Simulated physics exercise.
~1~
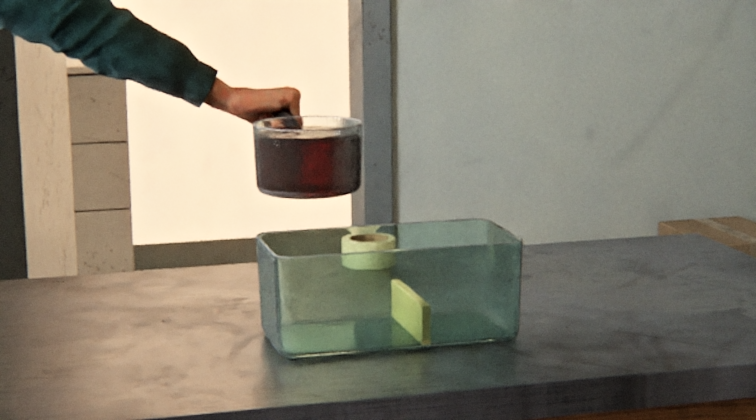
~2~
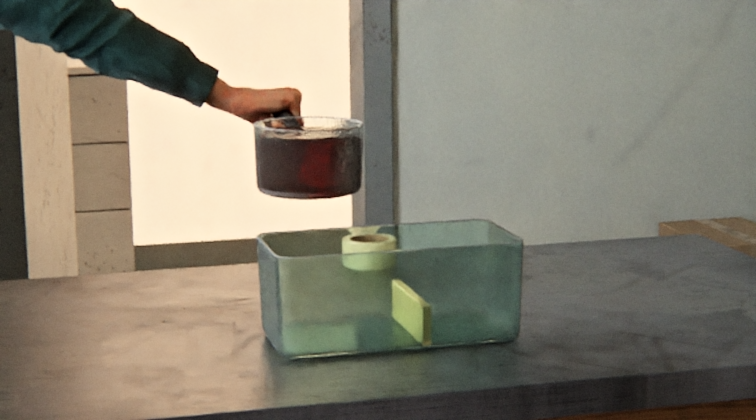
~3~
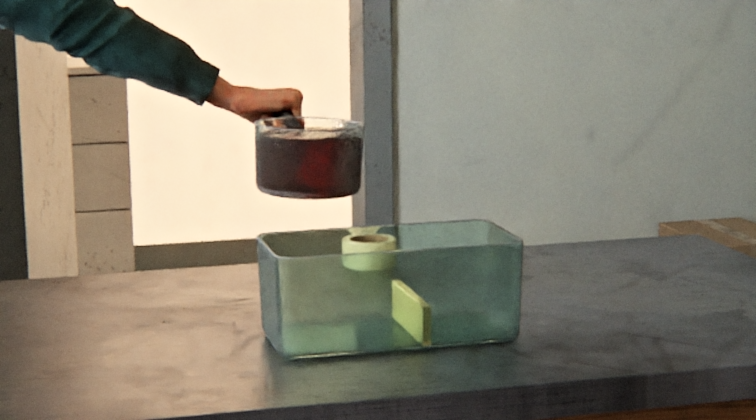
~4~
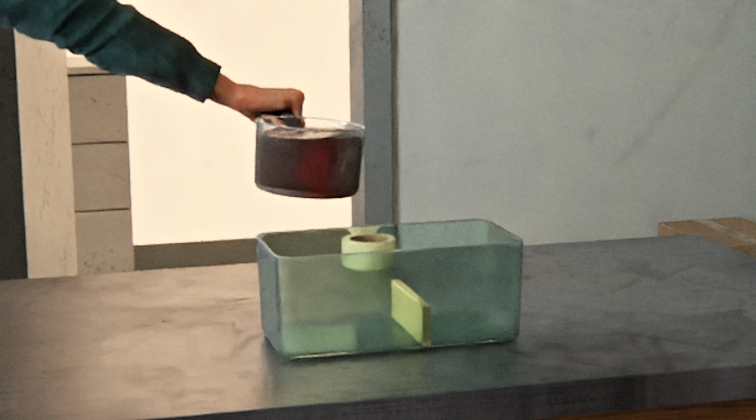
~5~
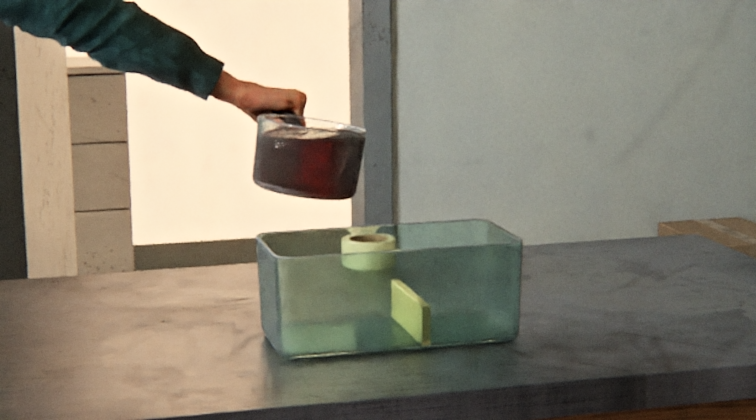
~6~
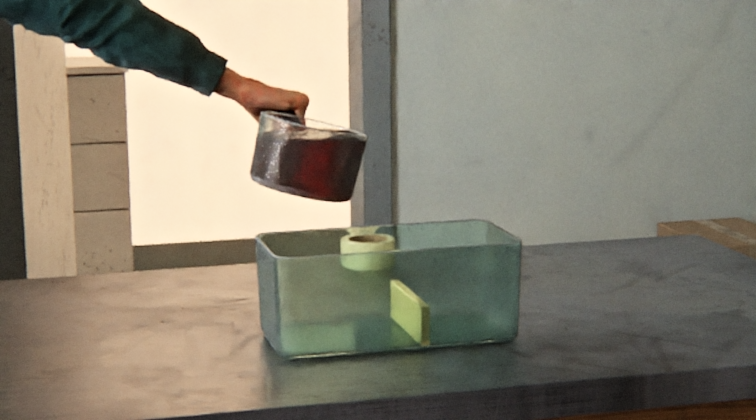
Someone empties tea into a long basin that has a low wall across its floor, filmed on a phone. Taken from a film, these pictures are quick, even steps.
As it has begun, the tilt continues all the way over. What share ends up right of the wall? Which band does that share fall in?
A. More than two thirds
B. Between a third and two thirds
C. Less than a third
B.
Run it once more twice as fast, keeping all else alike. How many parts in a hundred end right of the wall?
About 25 in a hundred.
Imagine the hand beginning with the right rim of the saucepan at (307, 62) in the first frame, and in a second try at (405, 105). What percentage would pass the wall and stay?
One after the other: 5 %, 90 %.
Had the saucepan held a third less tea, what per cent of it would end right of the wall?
30 %.
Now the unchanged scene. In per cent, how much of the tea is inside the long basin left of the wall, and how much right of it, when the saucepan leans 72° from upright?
Left part close to 5 in a hundred, right part close to 10.
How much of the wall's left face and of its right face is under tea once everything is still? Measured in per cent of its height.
30 % left, 50 % right.
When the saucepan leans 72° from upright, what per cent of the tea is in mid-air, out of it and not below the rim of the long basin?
25 %.
A moment on, the saucepan is tipped part way and 58 per cent is still to pour, 3 is left of the wall and 12 right of it.
Next, the saucepan is tipped right over and 12 per cent is still to pour, 28 is left of the wall and 54 right of it.
Then the saucepan is tipped right over and 1 per cent is still to pour, 44 is left of the wall and 54 right of it.
Later the saucepan is tipped right over and 0 per cent is still to pour, 46 is left of the wall and 54 right of it.
Finally, 46 per cent lies left of the wall, 54 right of it and 0 outside.
